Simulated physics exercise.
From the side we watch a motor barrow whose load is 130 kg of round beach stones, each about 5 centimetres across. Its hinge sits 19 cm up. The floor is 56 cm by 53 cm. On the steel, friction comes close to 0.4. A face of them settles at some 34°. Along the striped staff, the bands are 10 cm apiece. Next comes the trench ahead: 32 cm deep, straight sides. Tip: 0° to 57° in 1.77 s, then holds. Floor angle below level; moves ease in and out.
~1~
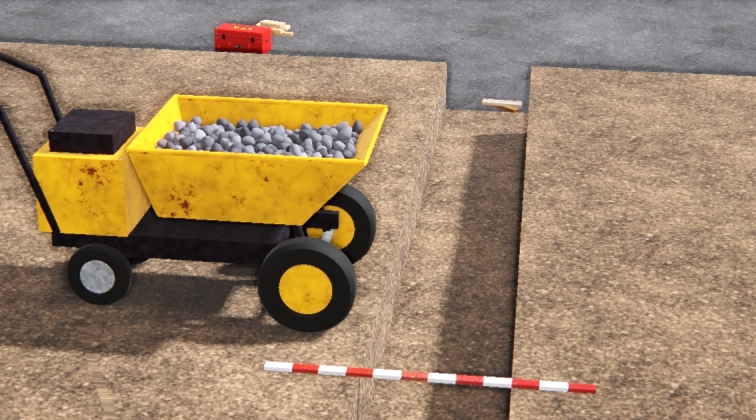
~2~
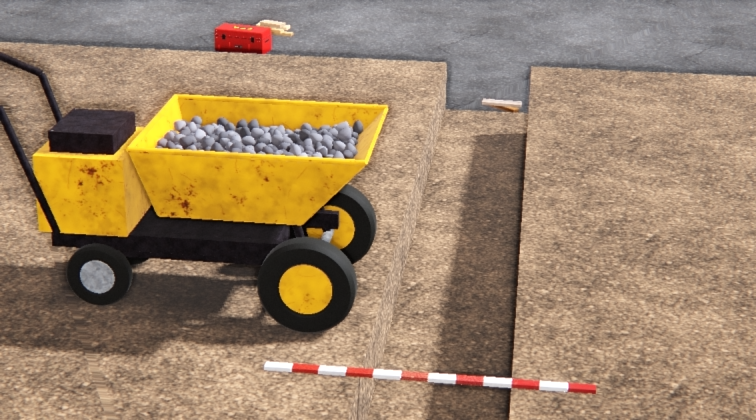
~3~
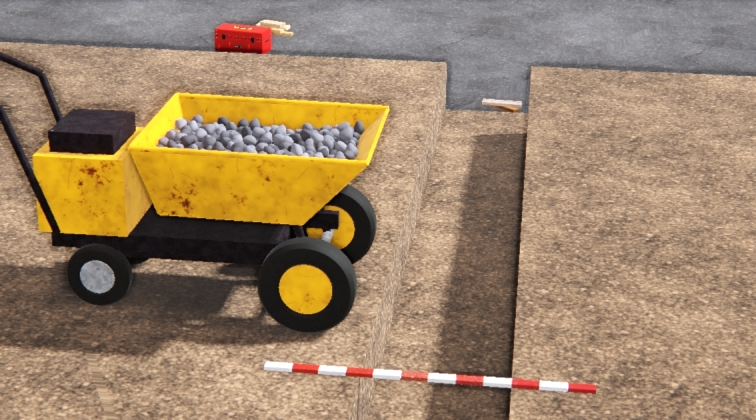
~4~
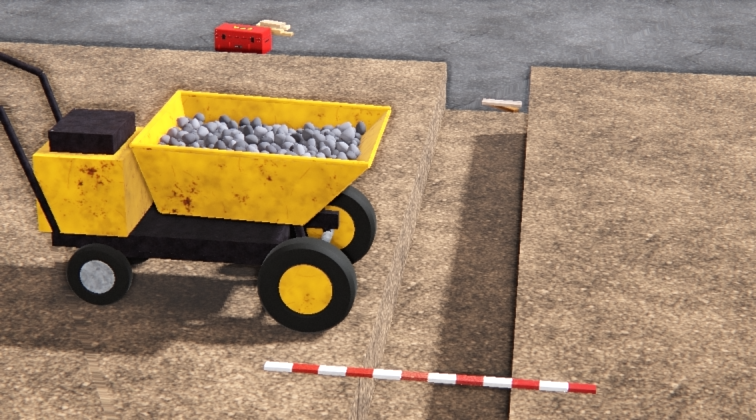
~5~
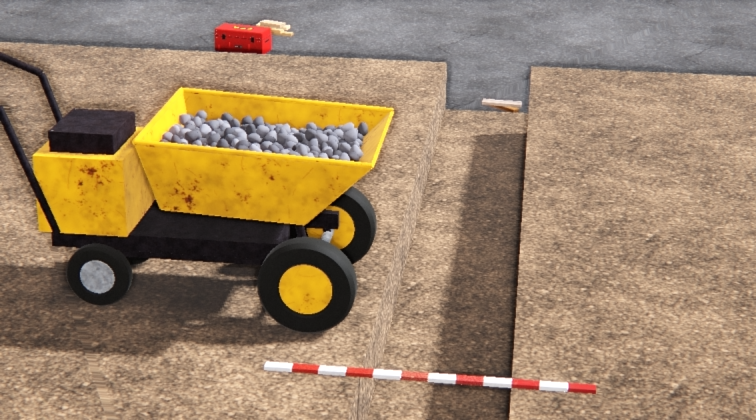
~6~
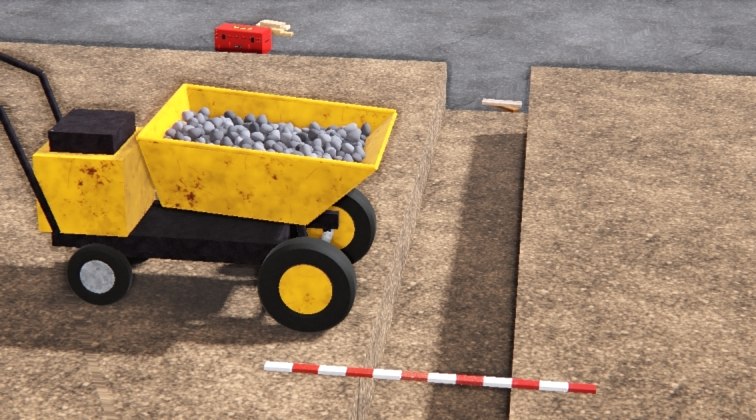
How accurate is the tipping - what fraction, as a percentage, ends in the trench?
Close to 71 in every hundred.
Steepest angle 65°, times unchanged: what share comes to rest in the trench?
It would come to about 70 percent.
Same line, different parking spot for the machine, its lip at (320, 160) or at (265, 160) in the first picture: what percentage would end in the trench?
I'd say some 95 per cent and some 90 per cent.
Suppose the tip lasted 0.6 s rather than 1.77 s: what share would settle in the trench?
It would be near 50 percent.
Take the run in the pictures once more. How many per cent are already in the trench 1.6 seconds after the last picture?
Some 20 per cent of the load by that point.
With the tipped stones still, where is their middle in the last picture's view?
Near (485, 359).
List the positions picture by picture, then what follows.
In the first picture, the skip is at 0°, its lip at (365, 163); the top of the load is at (278, 136).
In the second picture, the skip is at 0°, its lip at (366, 163); the top of the load is at (279, 136).
In the third picture, lip at (367, 164), floor tilted 1°, highest stones at (269, 135).
In the fourth picture, lip at (369, 165), floor tilted 2°, highest stones at (267, 135).
In the fifth picture, lip at (372, 166), floor tilted 3°, highest stones at (261, 133).
In the sixth picture, the skip is at 4°, its lip at (376, 168); the top of the load is at (218, 129).
Then, 1.0 s after the last picture the floor is at 48°, 100 % in the skip; the foremost stones are at (443, 215).
Then, 1.6 s after the last picture the floor is at 57°, 71 % in the skip, 21 % in the trench, 8 % past the trench; the foremost stones are at (554, 299).
Then, 1.9 s after the last picture the floor is at 57°, 43 % in the skip, 37 % in the trench, 20 % past the trench; the foremost stones are at (638, 311).
Then, 3.9 s after the last picture the floor is at 57°, 8 % in the skip, 71 % in the trench, 21 % past the trench; the foremost stones are at (689, 296).
